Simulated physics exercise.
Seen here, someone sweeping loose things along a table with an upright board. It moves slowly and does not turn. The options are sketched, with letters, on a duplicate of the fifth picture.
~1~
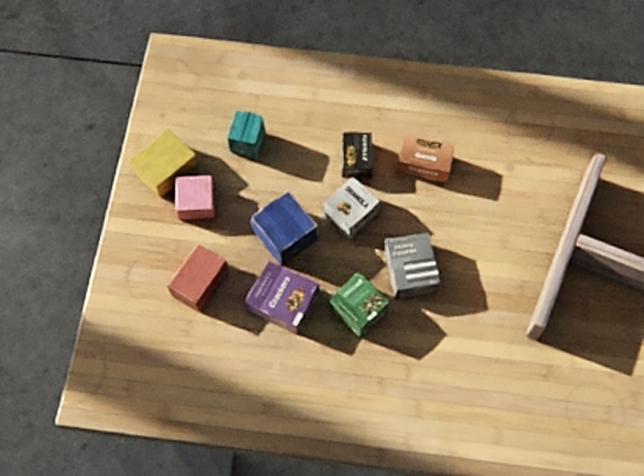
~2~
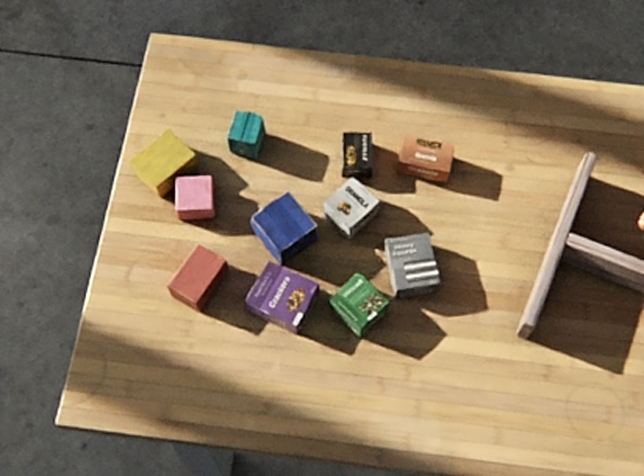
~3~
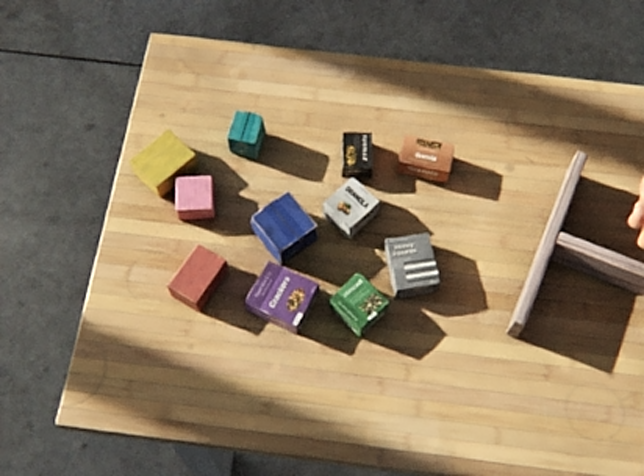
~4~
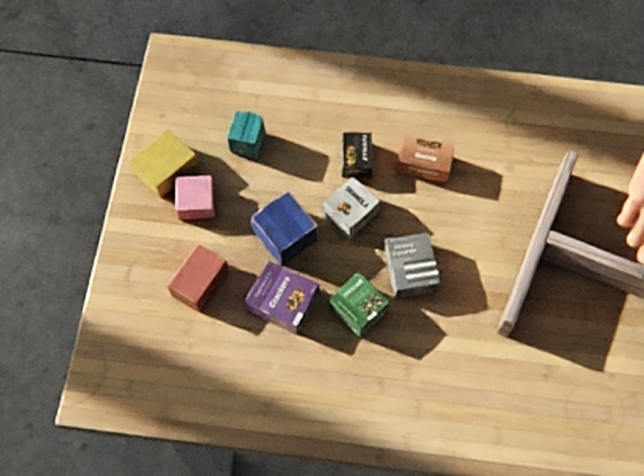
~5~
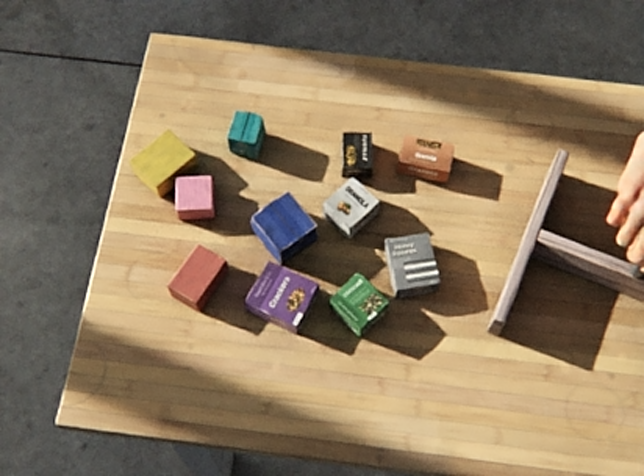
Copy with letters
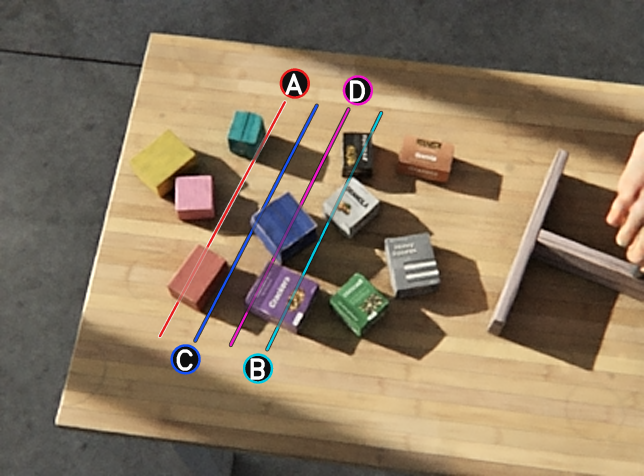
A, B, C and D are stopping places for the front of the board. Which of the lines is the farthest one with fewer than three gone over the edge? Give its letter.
A.
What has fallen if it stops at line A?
The red block.
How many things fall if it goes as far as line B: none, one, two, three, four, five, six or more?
The count is none.
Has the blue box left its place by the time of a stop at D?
By then, yes.
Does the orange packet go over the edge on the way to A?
No.
On the marked copy, A at (226, 213); B at (327, 224); C at (259, 216); D at (293, 220).
Taking A. A third of the way, board (423, 219); orange packet (419, 154); green packet (352, 304).
Two thirds of the way, board (312, 206); red block (149, 271); pink block (188, 199).
When it is over, board (227, 197); red block over the edge; pink block (114, 190); one fallen.
As for the rest, B is within the limit but short; C is within the limit but short; D is within the limit but short.
